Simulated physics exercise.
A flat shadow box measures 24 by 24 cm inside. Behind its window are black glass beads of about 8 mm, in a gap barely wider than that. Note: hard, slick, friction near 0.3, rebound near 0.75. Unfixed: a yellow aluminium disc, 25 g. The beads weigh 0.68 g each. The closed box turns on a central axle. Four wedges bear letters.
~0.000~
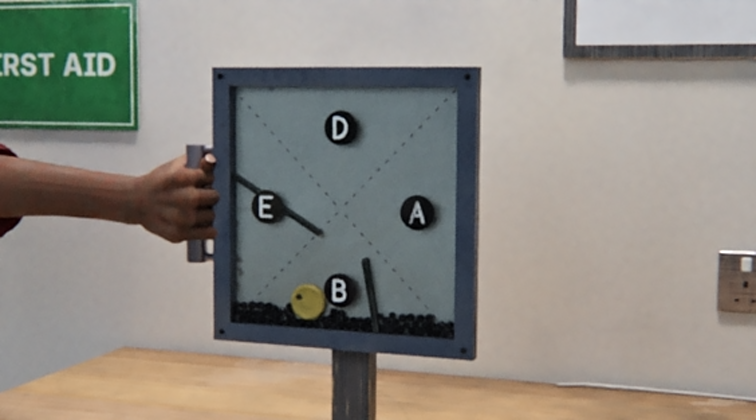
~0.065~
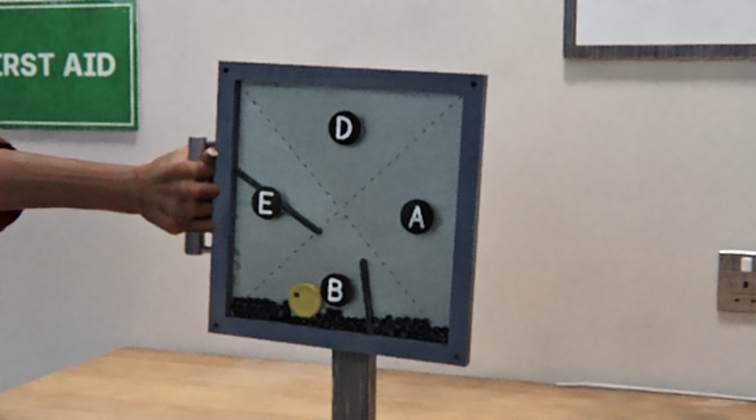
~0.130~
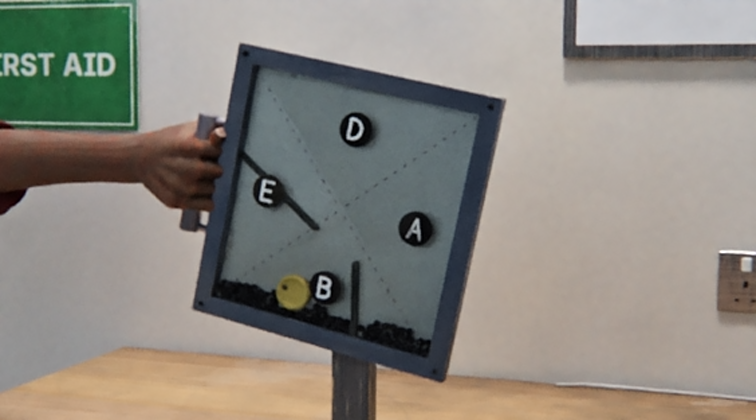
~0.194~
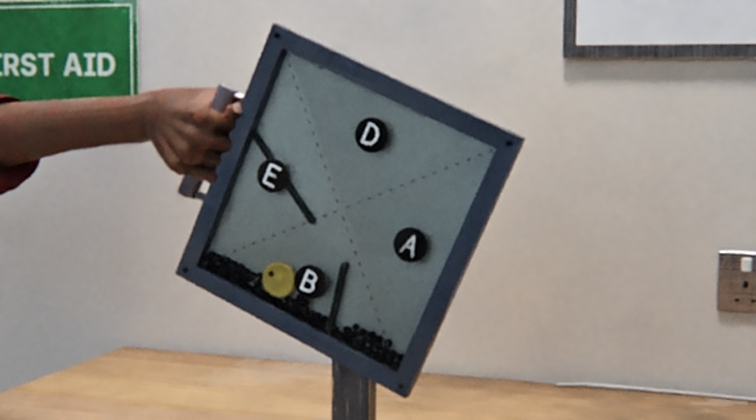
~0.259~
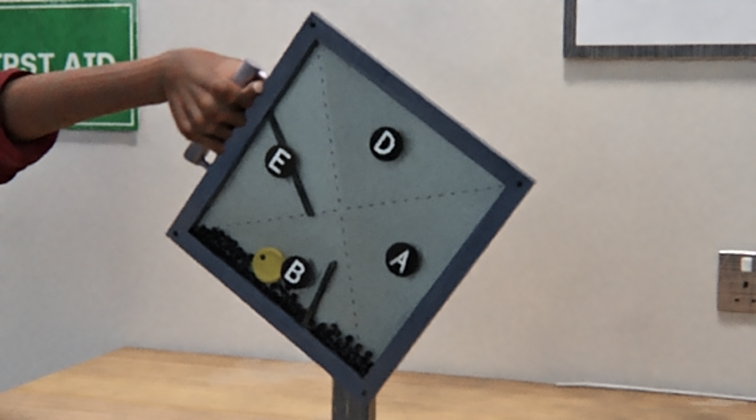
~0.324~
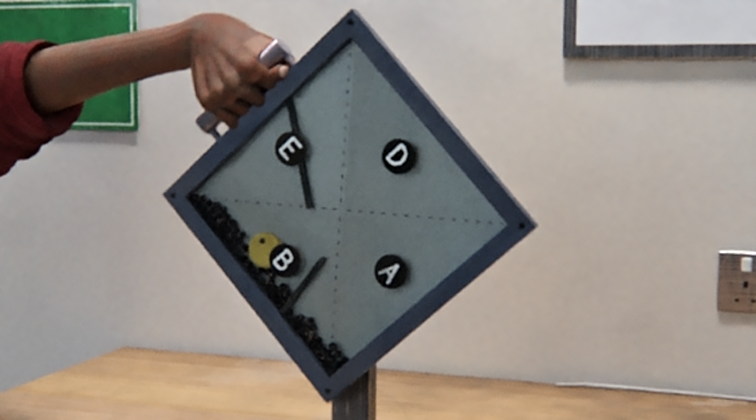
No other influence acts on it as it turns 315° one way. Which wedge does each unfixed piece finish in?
Answer: E.
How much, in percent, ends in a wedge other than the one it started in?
About 95 in a hundred.
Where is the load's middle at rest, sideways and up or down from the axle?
Offset approx. 10 cm left, 3 cm below.
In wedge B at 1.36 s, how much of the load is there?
Close to 0 % of the load.
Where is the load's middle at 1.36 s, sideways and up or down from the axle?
I'd put it near 6 centimetres to the left and 10 centimetres below.
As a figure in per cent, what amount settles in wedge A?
Some 0 per cent.
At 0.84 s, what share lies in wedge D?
Around 5 percent of the load.
After 0.84 s, it stands 146° clockwise; the beads' middle is 6 cm left of and level with the centre; A 35 %, B 55 %, D 5 %, E 5 %; yellow disc in A.
After 1.36 s, it has come round 244° clockwise; the beads' middle is 6 cm left of and 10 cm below the centre; D 65 %, E 35 %; yellow disc in E.
After 1.81 s, it has come round 315° clockwise; the beads' middle is 11 cm left of and 2 cm below the centre; D 30 %, E 70 %; yellow disc in E.
At rest by 3.0 s, it has come round 315° clockwise; A 0 %, B 0 %, D 15 %, E 85 %; yellow disc in E.
